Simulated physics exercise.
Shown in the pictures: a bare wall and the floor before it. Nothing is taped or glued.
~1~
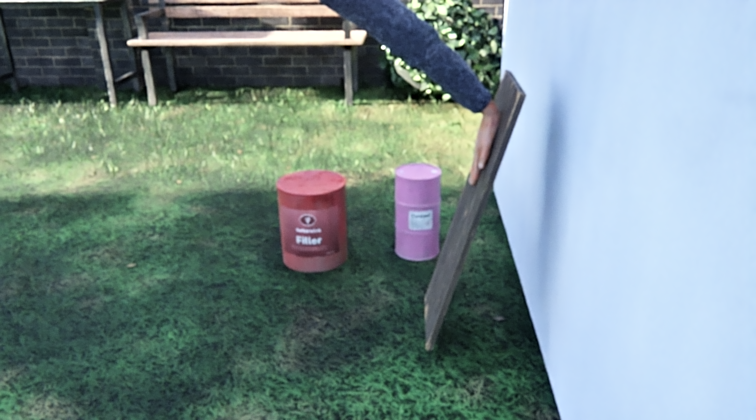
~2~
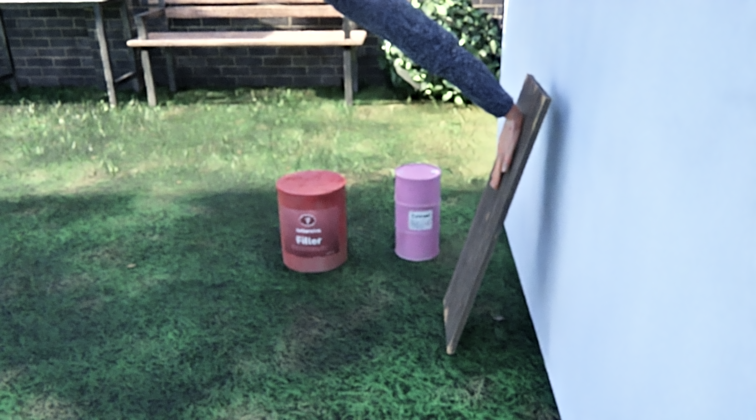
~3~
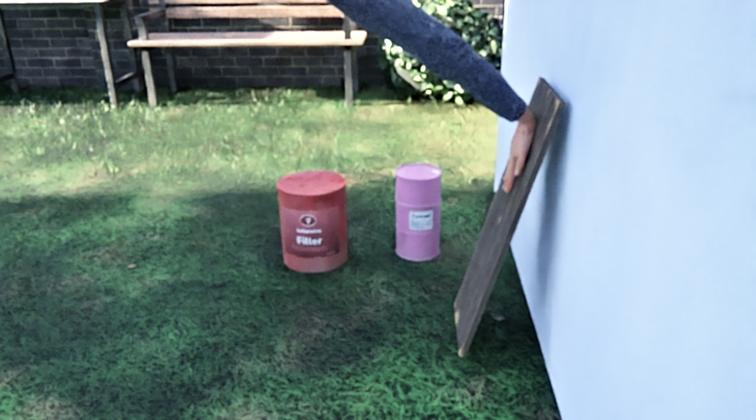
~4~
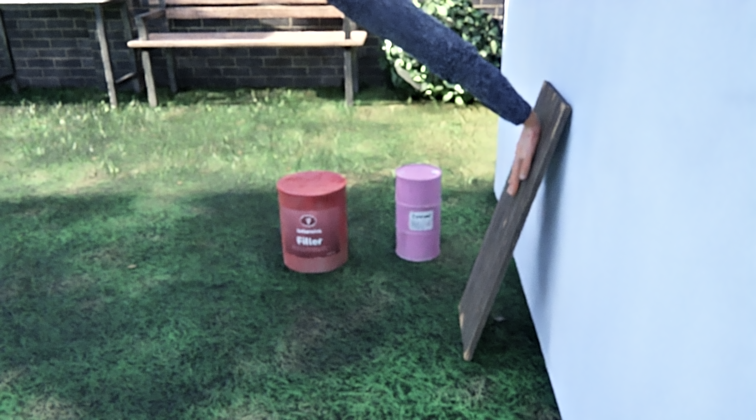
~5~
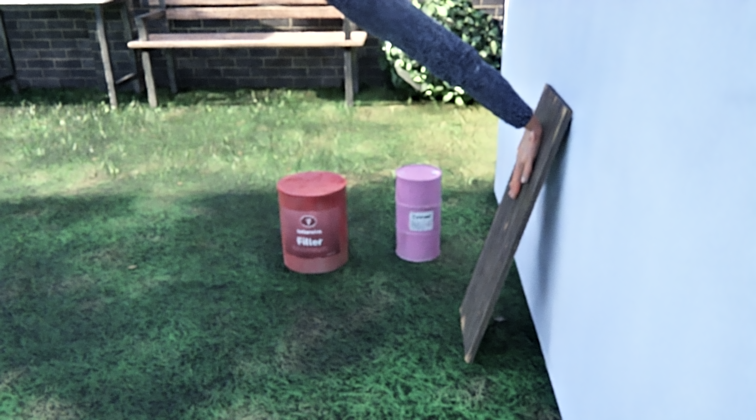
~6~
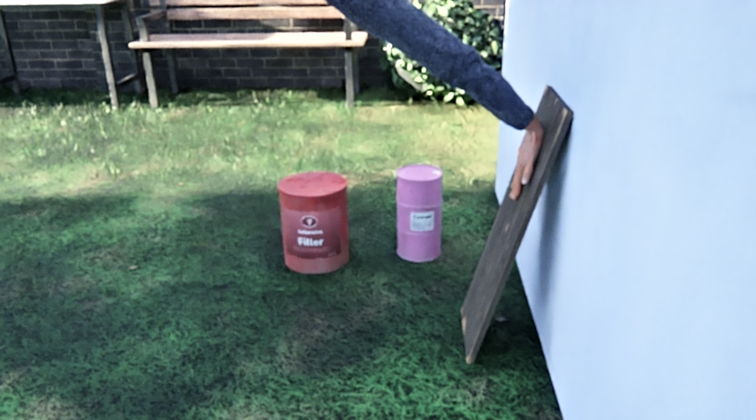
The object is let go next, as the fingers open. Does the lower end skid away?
It stays stable.
Then, 0.20 s after the last picture, nothing has stirred.
Then, 0.70 s after the last picture, black board resting near (509, 227).
At rest, all 3 in place. Seen from the same camera at the end, black board near (509, 227). The board holds.
